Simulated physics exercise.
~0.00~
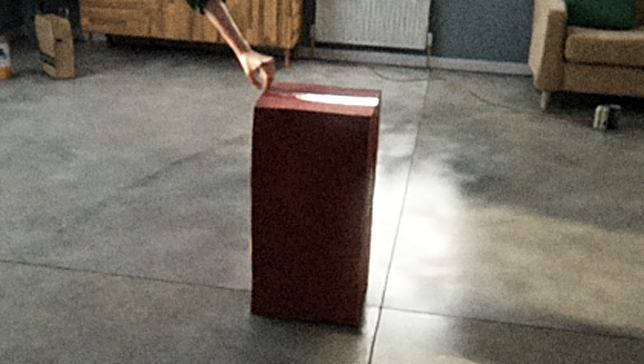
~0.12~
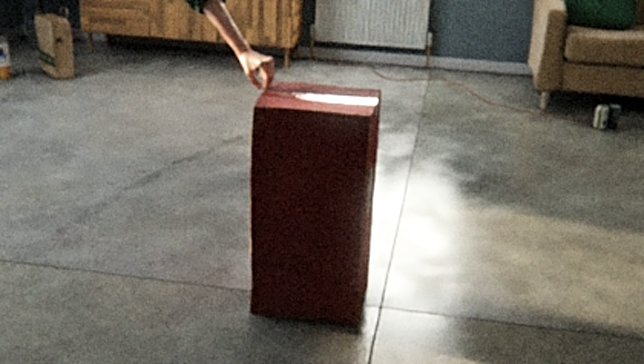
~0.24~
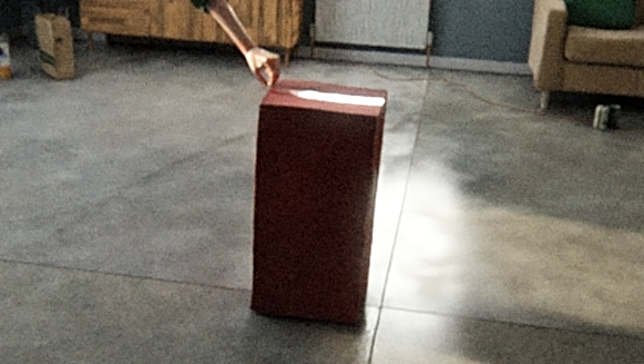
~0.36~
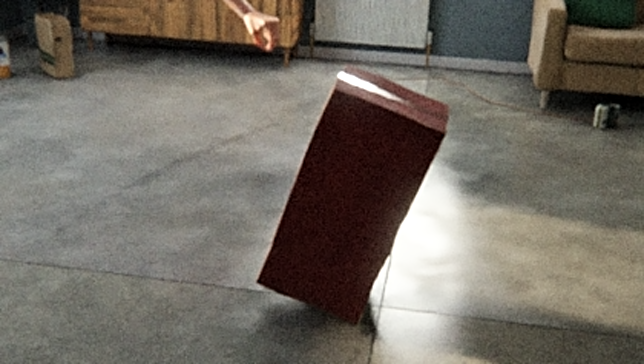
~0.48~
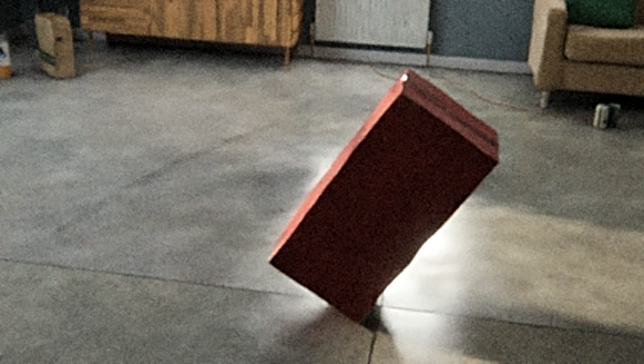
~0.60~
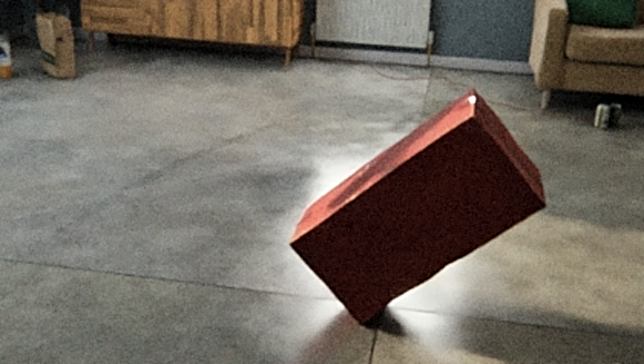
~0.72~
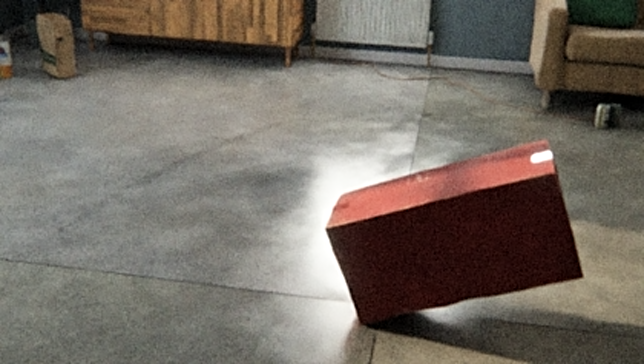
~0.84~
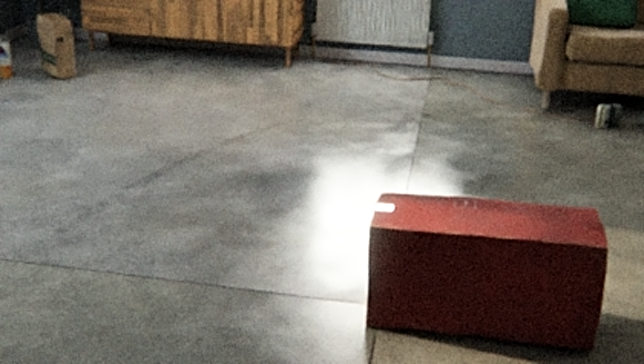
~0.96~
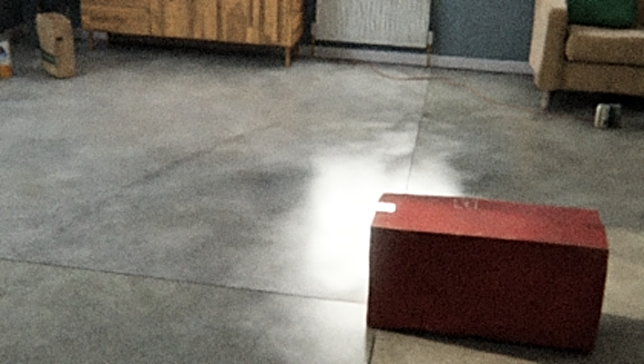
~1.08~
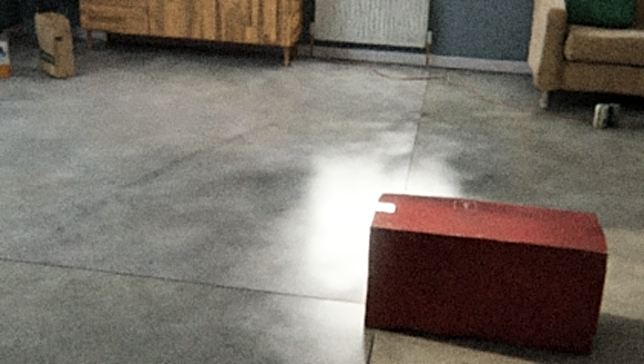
A tall red parcel stands upright on a grey concrete floor, with a hand reaching in from above to touch its top left edge. The hand gives it a quick shove, and the parcel begins to lean to the right. The hand lets go and draws back out of view as the parcel tilts further, pivoting on its lower right corner. Nothing catches it, and it keeps tipping until its long side meets the floor. It ends lying still on its side beside a bright patch of light.
